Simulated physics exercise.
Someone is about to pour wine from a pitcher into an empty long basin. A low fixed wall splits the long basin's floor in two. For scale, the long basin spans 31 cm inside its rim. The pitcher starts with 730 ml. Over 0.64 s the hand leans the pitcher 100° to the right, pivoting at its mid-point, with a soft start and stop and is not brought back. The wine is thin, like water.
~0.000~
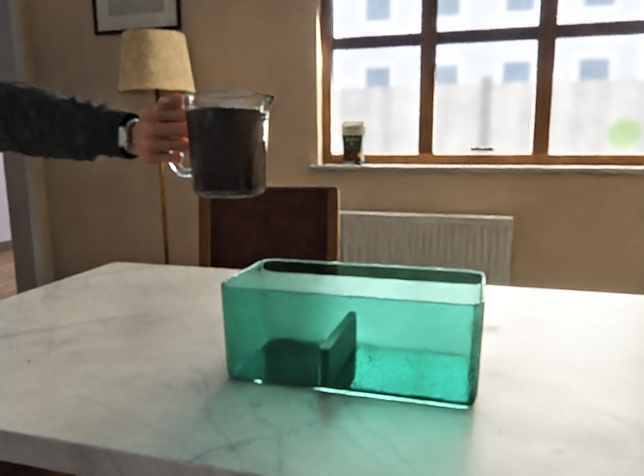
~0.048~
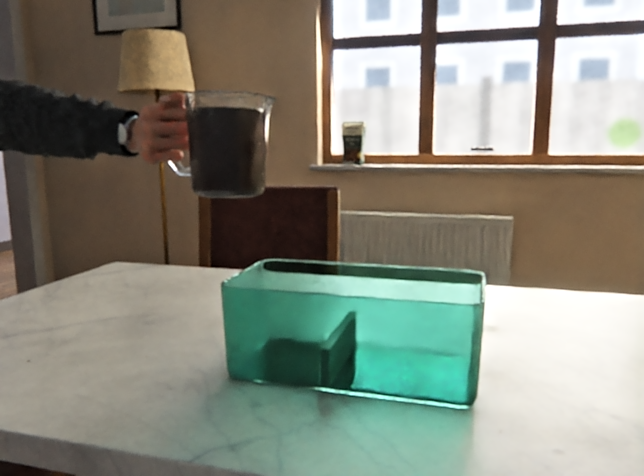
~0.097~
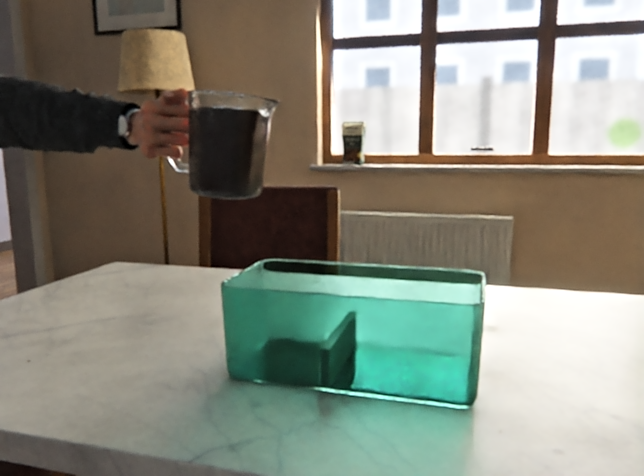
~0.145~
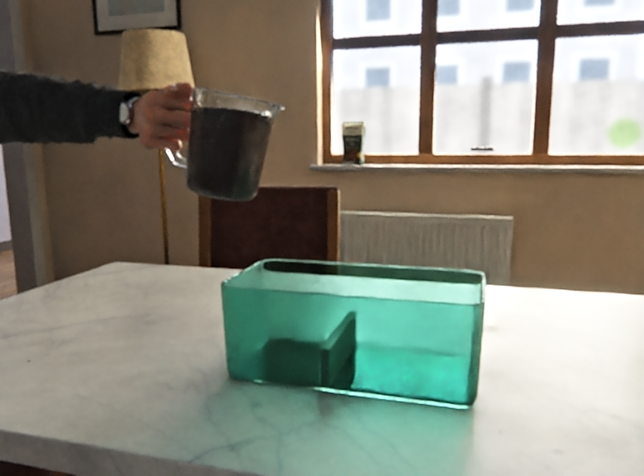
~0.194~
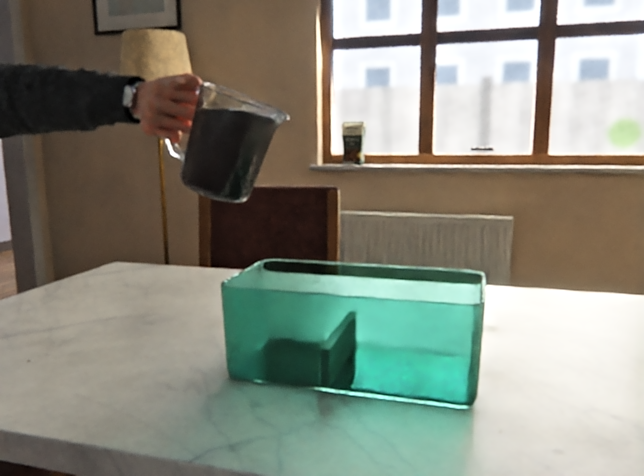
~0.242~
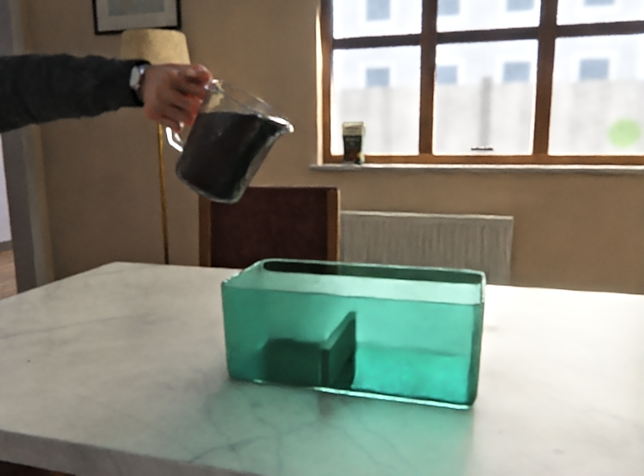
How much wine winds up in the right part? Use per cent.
The far part has some 56 per cent.
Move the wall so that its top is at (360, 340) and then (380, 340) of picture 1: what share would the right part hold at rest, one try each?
In turn about 25 and 5 per cent.
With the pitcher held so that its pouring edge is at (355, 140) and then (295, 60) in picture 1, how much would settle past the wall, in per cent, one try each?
First 95, then 90 per cent.
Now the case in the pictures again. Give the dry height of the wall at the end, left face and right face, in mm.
Some 32 mm on the left and 34 mm on the right.
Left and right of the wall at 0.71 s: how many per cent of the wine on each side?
Some 22 per cent left and 34 right.
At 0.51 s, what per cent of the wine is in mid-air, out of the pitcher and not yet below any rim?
Near 28 in a hundred.
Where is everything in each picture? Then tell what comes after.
Tilt 0°; pouring edge (274, 95); surface from (195, 111) to (265, 110); the long basin's rim runs from (243, 273) to (484, 288); the wall's top is at (340, 329), in the first picture.
Tilt 1°; pouring edge (275, 97); surface from (196, 111) to (266, 110), in the second picture.
Tilt 6°; pouring edge (279, 101); surface from (198, 109) to (268, 112), in the third picture.
Tilt 12°; pouring edge (283, 107); surface from (201, 111) to (272, 114), in the fourth picture.
Tilt 21°; pouring edge (288, 117); surface from (202, 120) to (279, 117), in the fifth picture.
Tilt 31°; pouring edge (291, 130); surface from (197, 133) to (286, 121), in the sixth picture.
Then, 0.51 s in, the tilt is 90° and 63 per cent is still to pour, 2 is left of the wall and 8 right of it.
Then, 0.71 s in, the tilt is 100° and 21 per cent is still to pour, 22 is left of the wall and 33 right of it.
Then, 0.92 s in, the tilt is 100° and 5 per cent is still to pour, 32 is left of the wall and 55 right of it.
Then, 1.14 s in, the tilt is 100° and 1 per cent is still to pour, 41 is left of the wall and 55 right of it.
Finally, 42 per cent lies left of the wall, 56 right of it and 2 outside.
